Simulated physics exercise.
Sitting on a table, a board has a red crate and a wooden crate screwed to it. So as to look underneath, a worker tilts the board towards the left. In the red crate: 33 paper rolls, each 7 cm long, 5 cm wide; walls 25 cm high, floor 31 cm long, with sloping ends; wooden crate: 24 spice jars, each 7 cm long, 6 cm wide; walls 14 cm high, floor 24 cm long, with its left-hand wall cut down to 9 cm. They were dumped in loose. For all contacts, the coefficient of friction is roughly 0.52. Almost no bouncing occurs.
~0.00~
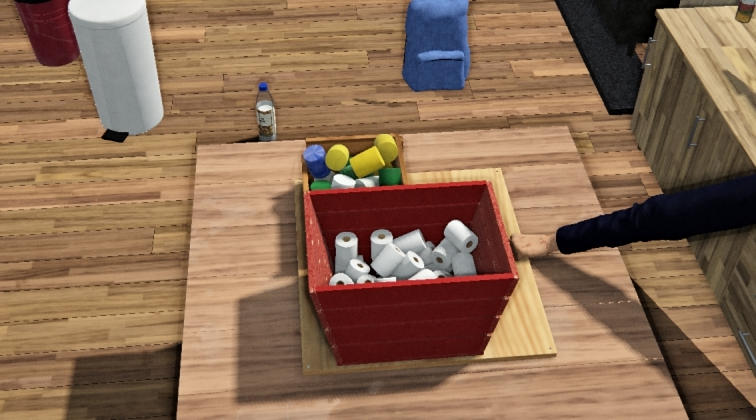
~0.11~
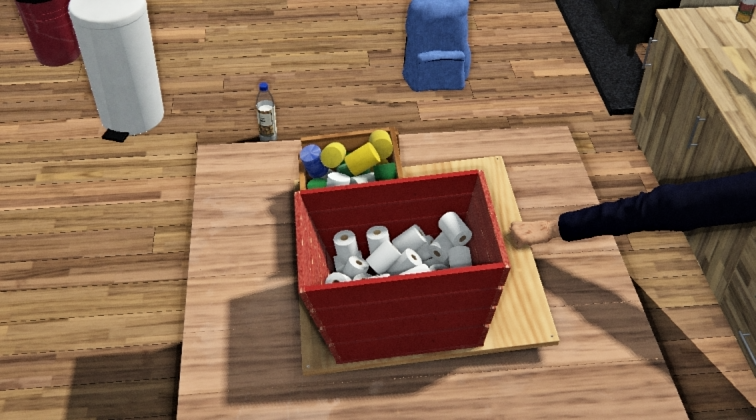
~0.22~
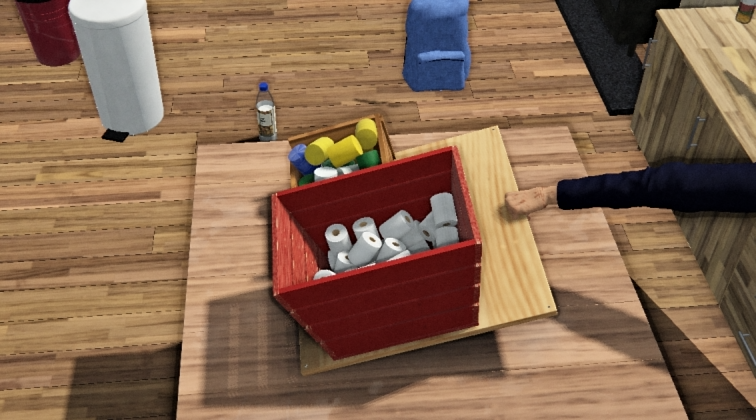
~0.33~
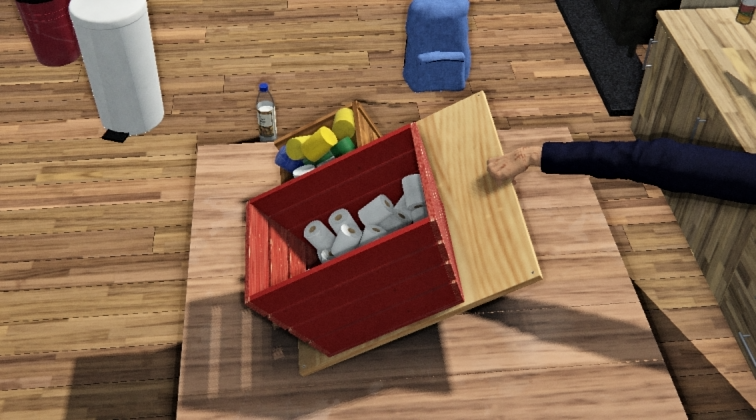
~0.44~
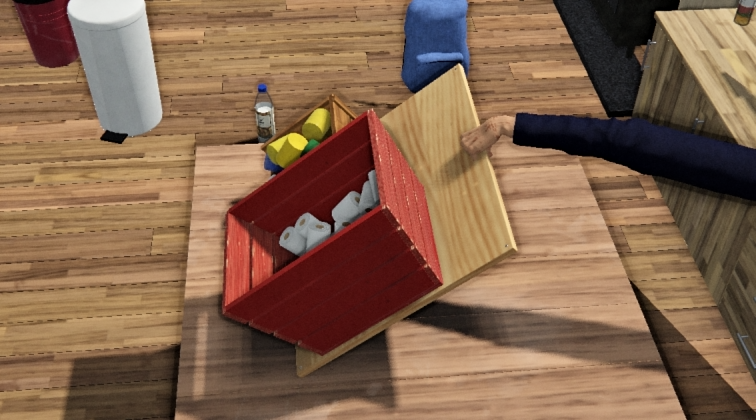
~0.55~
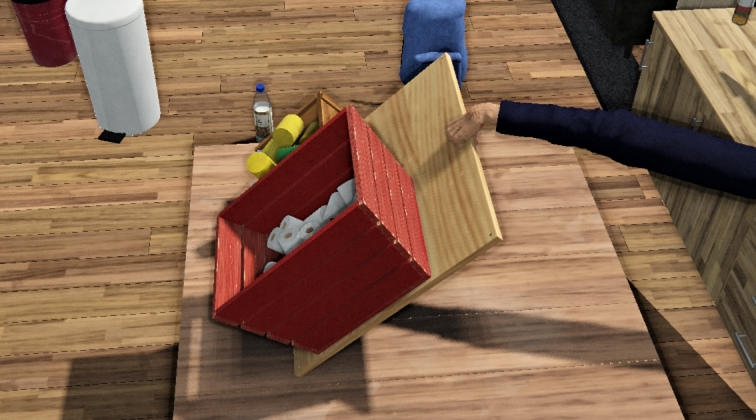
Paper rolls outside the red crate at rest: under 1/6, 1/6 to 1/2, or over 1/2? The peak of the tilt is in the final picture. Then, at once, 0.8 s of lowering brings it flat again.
Bet it keeps above five-sixths of them inside.
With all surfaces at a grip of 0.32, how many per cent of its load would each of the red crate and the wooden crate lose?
Then the red crate sheds 0 per cent, while the wooden crate sheds 30 per cent.
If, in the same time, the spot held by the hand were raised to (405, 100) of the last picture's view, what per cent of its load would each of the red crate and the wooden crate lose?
Red crate 10 %, wooden crate 50 %.
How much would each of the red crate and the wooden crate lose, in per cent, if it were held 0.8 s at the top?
Red crate 0%, wooden crate 20%.
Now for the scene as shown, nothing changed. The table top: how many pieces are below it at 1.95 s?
About 1.
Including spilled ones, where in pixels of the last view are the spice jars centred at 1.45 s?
(344, 213).
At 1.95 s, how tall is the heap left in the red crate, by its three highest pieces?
About 14 cm.
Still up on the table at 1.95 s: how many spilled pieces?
The count is about 5.
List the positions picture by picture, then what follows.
In the first frame (places track the rim corner closest to us here, unless another is named), red crate (315, 289); wooden crate (by its farthest rim corner) (395, 135); tipped 0°; all still inside.
The second frame shows red crate (305, 289); wooden crate (390, 129); tipped 5°.
The third frame shows red crate (279, 291); wooden crate (374, 116); tipped 15°.
The fourth frame shows red crate (249, 299); tipped 29°.
The fifth frame shows red crate (225, 309); tipped 39°.
The sixth frame shows red crate (215, 313); tipped 44°; all still inside.
After 0.77 s, tilt 36°; the red crate has all 33 and the wooden crate is down by 4 of 24.
After 1.05 s, tilt 14°; the red crate has all 33 and the wooden crate is down by 6 of 24.
After 1.45 s, tilt 0°; the red crate has all 33 and the wooden crate is down by 6 of 24.
Outcome (at 1.95 s), the red crate has all 33 and the wooden crate is down by 6 of 24. Asked share, 0 of 33, 0 per cent.
